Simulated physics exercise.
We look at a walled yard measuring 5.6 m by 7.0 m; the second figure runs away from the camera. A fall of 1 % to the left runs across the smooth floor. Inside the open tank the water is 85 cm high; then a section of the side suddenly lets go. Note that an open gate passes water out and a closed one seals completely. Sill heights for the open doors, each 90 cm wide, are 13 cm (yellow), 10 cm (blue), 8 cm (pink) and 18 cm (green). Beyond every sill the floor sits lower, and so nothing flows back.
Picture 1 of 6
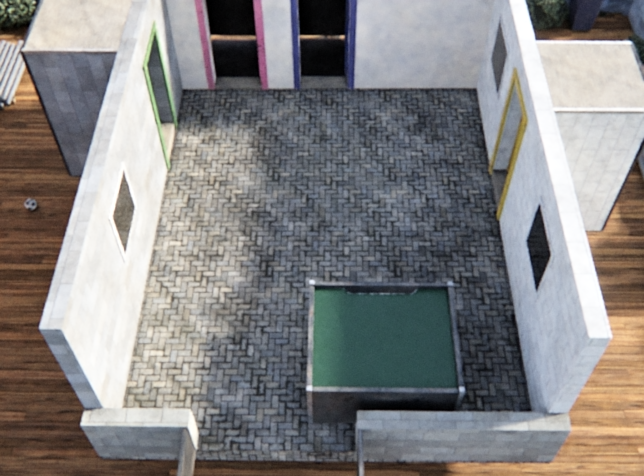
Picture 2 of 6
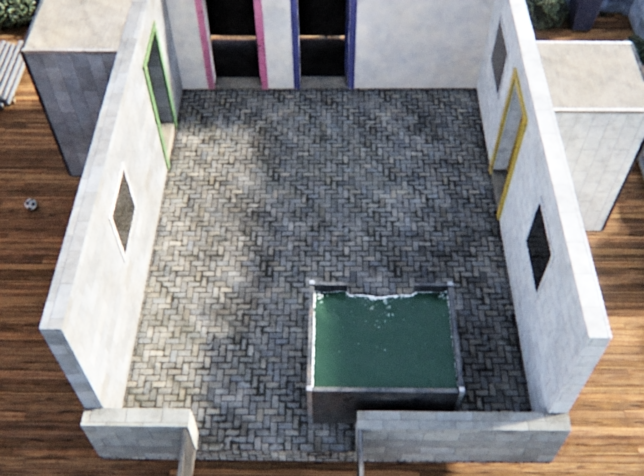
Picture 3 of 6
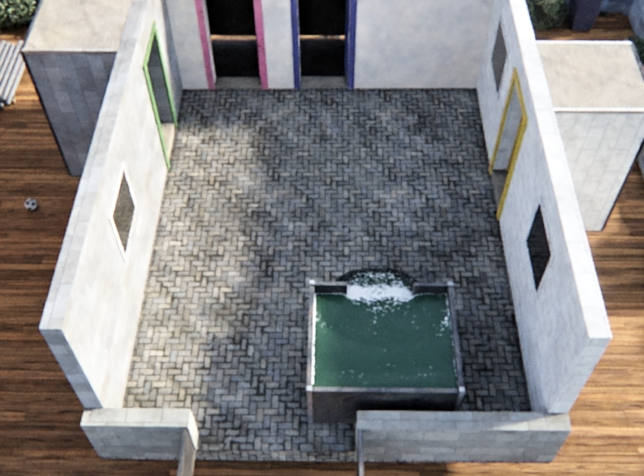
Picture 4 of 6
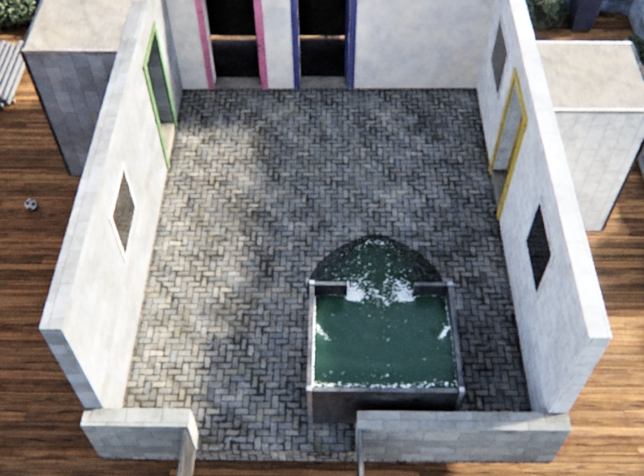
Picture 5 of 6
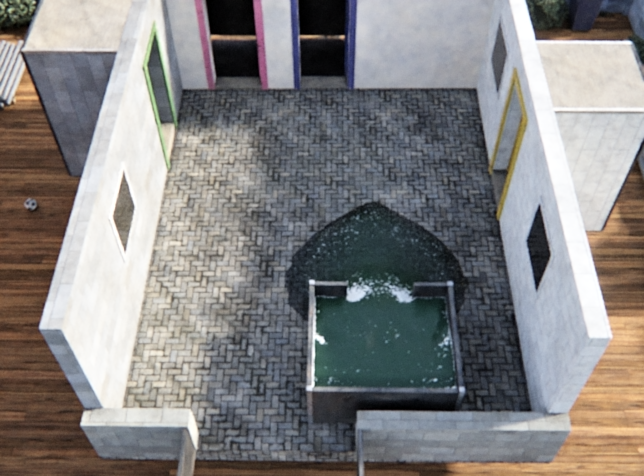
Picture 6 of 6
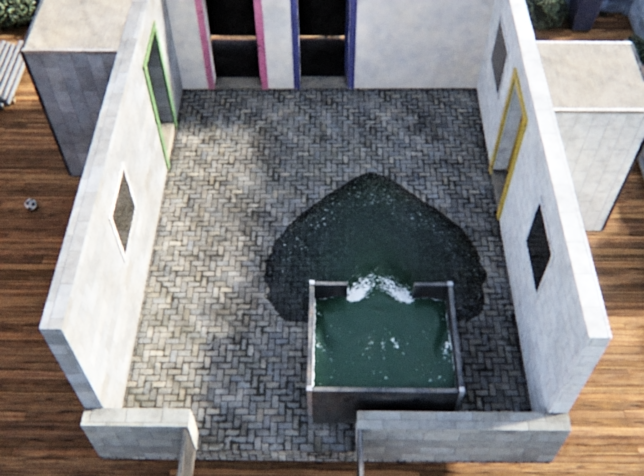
Water in a dark-walled open tank, still and green at first, breaks through a gap on its far side, foams white, and spreads over the grey paving in a widening, dark, pointed sheet. The walled yard is seen from high above by a camera that stays still. Pale walls hold a green-edged opening at left, a yellow-edged one at right, and pink and blue ones behind.
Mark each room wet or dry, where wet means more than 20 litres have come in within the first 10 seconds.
Yellow door - dry, blue door - wet, pink door - wet, green door - dry.
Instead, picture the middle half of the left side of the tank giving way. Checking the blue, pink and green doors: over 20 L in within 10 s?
Blue falls short; pink exceeds; green falls short.
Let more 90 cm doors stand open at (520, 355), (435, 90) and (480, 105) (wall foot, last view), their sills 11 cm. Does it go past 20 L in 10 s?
Per doorway, in order: Insufficient / sufficient / sufficient.
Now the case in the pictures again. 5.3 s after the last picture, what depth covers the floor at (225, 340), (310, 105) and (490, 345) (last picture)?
I'd read it as roughly 0, 10 and 1 cm, in that order.
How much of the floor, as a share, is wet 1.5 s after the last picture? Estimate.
65 %.
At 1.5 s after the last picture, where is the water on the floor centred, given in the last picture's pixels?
At roughly (370, 252).
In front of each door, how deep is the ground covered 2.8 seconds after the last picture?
You'd get yellow at 9 cm, blue at 14 cm, pink at 13 cm, and green at 7 cm.
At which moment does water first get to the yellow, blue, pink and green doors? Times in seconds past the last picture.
So, yellow at 0.4 s, then blue at 0.7 s, pink at 1.3 s, and green at 1.5 s.
Then, 0.7 s after the last picture water covers 50 % of the floor and is deepest (38 cm) near (381, 308); yellow door 9 cm at the sill, 0 L in, blue door not reached, pink door not reached, green door not reached.
Then, 1.5 s after the last picture water covers 65 % of the floor and is deepest (44 cm) near (468, 91); yellow door 12 cm at the sill, 1 L in, blue door 21 cm at the sill, 18 L in, pink door 15 cm at the sill, 1 L in, green door 5 cm at the sill, 0 L in.
Then, 2.8 s after the last picture water covers 65 % of the floor and is deepest (24 cm) near (463, 124); yellow door 9 cm at the sill, 2 L in, blue door 14 cm at the sill, 60 L in, pink door 13 cm at the sill, 24 L in, green door 7 cm at the sill, 0 L in.
Then, 5.3 s after the last picture water covers 70 % of the floor and is deepest (21 cm) near (182, 98); yellow door 8 cm at the sill, 2 L in, blue door 9 cm at the sill, 76 L in, pink door 12 cm at the sill, 63 L in, green door 15 cm at the sill, 0 L in.
Then, 9.3 s after the last picture water covers 95 % of the floor and is deepest (16 cm) near (118, 432); yellow door 4 cm at the sill, 2 L in, blue door 6 cm at the sill, 77 L in, pink door 11 cm at the sill, 104 L in, green door 10 cm at the sill, 0 L in.
